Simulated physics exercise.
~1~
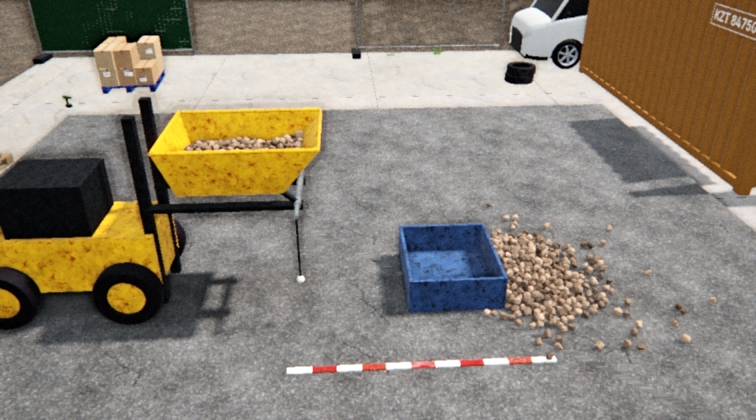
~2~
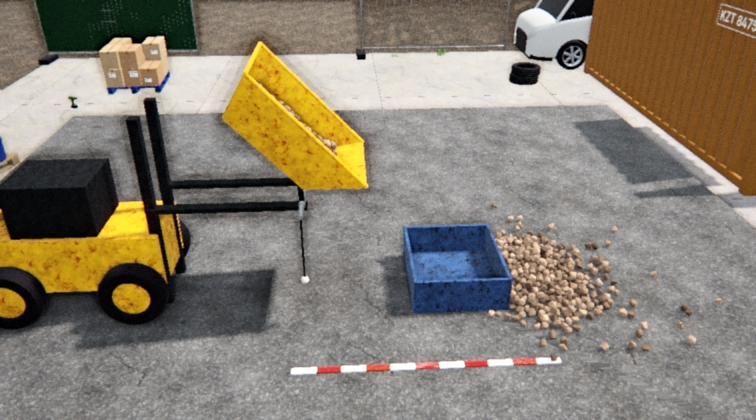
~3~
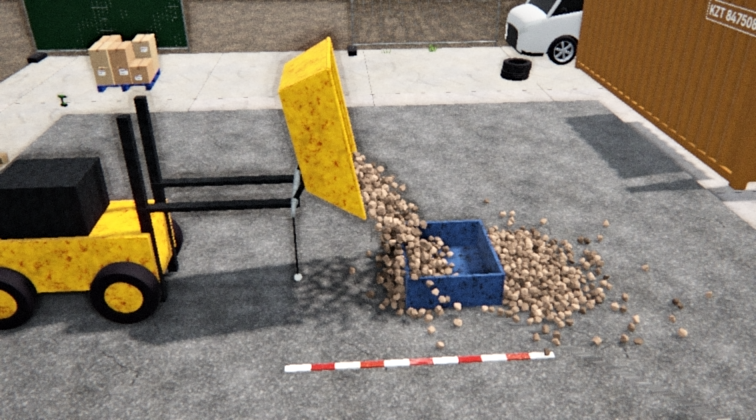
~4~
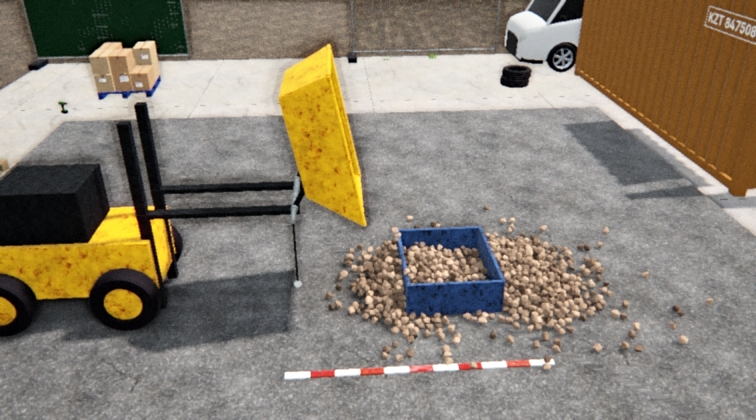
On a grey paved yard with a brown container at the right, a yellow forklift holds up a yellow skip of brownish stones, facing an open blue bin that is empty, with more stones heaped along its right side. The skip tips forward toward the bin, its stones still inside at first. As it tilts steeply, they pour over its lower edge, some landing in the bin and others on the ground before it. Finally the skip hangs still and nearly upright, while stones partly fill the bin and lie scattered around it.
